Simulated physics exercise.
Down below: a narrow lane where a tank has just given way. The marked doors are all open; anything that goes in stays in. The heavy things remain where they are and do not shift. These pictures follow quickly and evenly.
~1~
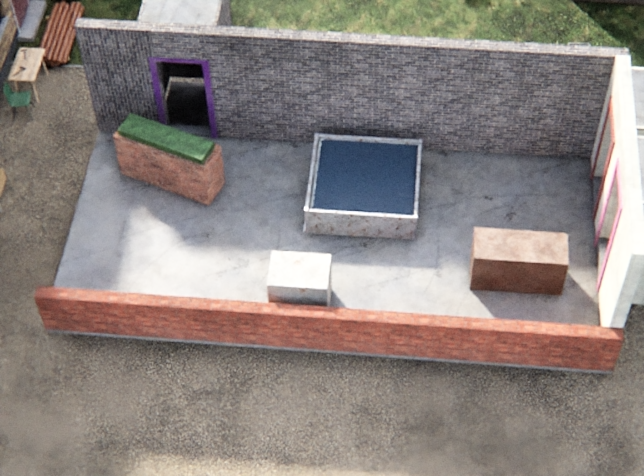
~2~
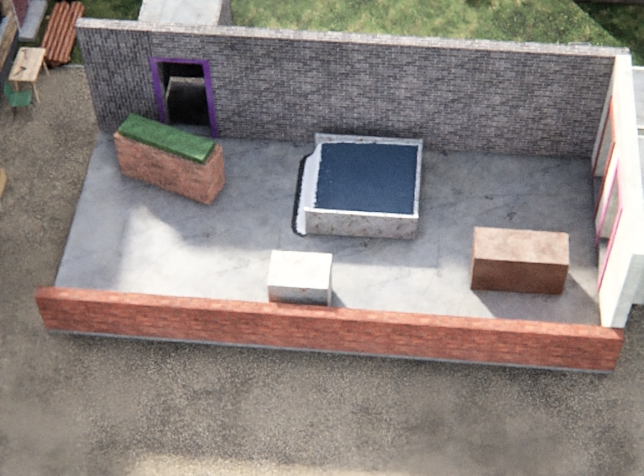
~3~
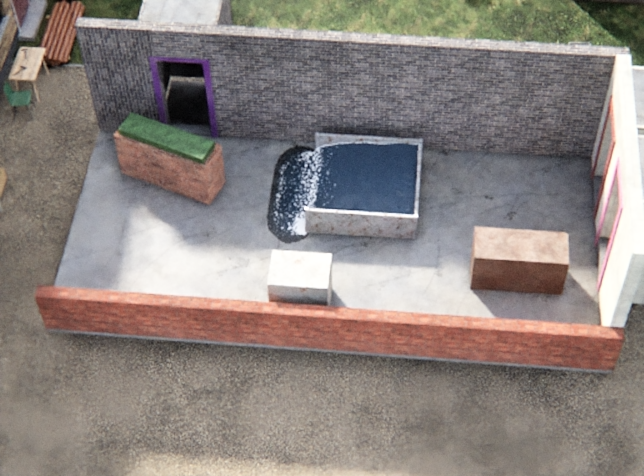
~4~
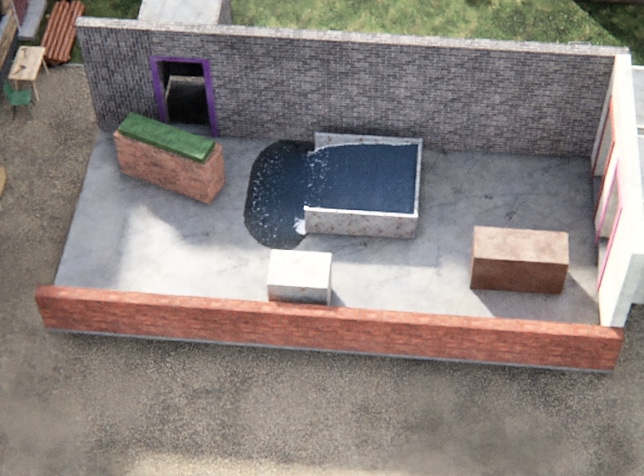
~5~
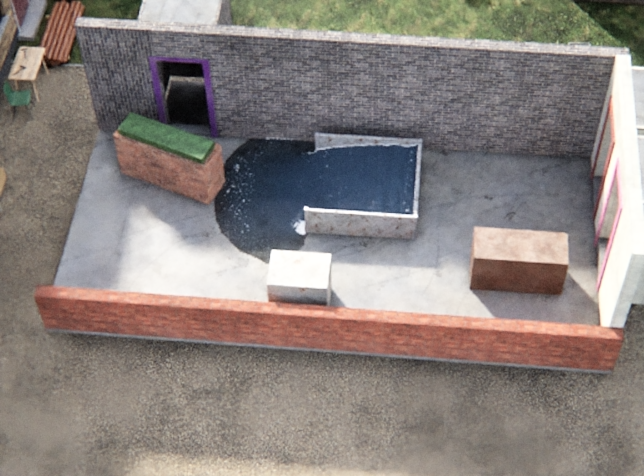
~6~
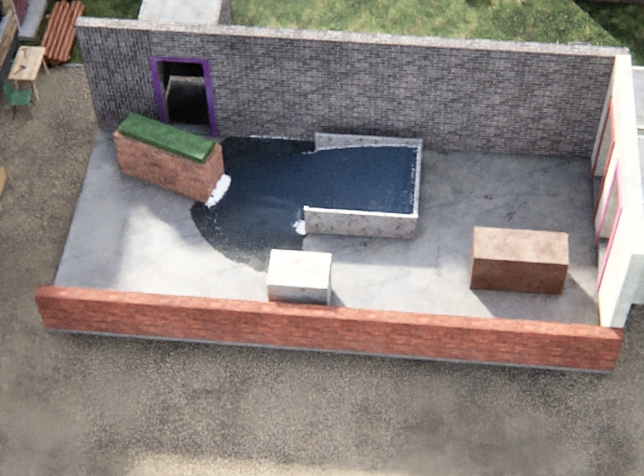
Dark blue water burst from the left side of an open tank in a walled yard and spread leftward across the pale floor, reaching the green-topped brick block and splashing white against it.
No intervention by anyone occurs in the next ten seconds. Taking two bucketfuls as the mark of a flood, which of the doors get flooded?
The purple door gets flooded, the pink door stays below the mark, the red door stays below the mark.
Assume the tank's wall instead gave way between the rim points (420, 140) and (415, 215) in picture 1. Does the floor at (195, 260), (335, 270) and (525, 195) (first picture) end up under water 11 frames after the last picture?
Untouched, untouched, soaked.
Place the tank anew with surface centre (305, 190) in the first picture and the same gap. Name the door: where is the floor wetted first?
That would be the one in purple, I say.
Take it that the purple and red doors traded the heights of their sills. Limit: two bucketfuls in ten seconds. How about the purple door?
My call is that purple door crosses the threshold.
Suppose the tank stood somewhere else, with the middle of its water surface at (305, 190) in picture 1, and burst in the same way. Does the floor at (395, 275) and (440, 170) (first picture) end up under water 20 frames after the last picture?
Result: Spared; spared.
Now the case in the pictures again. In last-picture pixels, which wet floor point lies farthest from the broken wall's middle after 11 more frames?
The front's farthest point is close to (63, 303).
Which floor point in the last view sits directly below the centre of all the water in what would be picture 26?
About (236, 208) in the last view.
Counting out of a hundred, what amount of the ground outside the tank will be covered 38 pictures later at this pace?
Roughly 45 percent, I reckon.
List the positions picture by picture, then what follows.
The first picture shows the open tank at (365, 178) is whole and still.
In the second picture, water pours out at (314, 186) and has run to (301, 232).
In the third picture, the front is at (281, 236), out from the gap at (314, 187).
In the fourth picture, water pours out at (314, 187) and has run to (267, 242).
In the fifth picture, the front is at (225, 227), out from the gap at (314, 188).
In the sixth picture, the front is at a hidden place, out from the gap at (314, 188).
A moment on, water covers 25 % of the floor; the purple door wet at the sill, nothing in, the pink door not reached, the red door not reached.
Next, water covers 40 % of the floor; the purple door over two buckets in, the pink door not reached, the red door not reached.
Then, water covers 40 % of the floor; the purple door far over two buckets in, the pink door not reached, the red door not reached.
Later, water covers 45 % of the floor; the purple door far over two buckets in, the pink door not reached, the red door not reached.
In the end, water covers 40 % of the floor; the purple door far over two buckets in, the pink door not reached, the red door not reached.
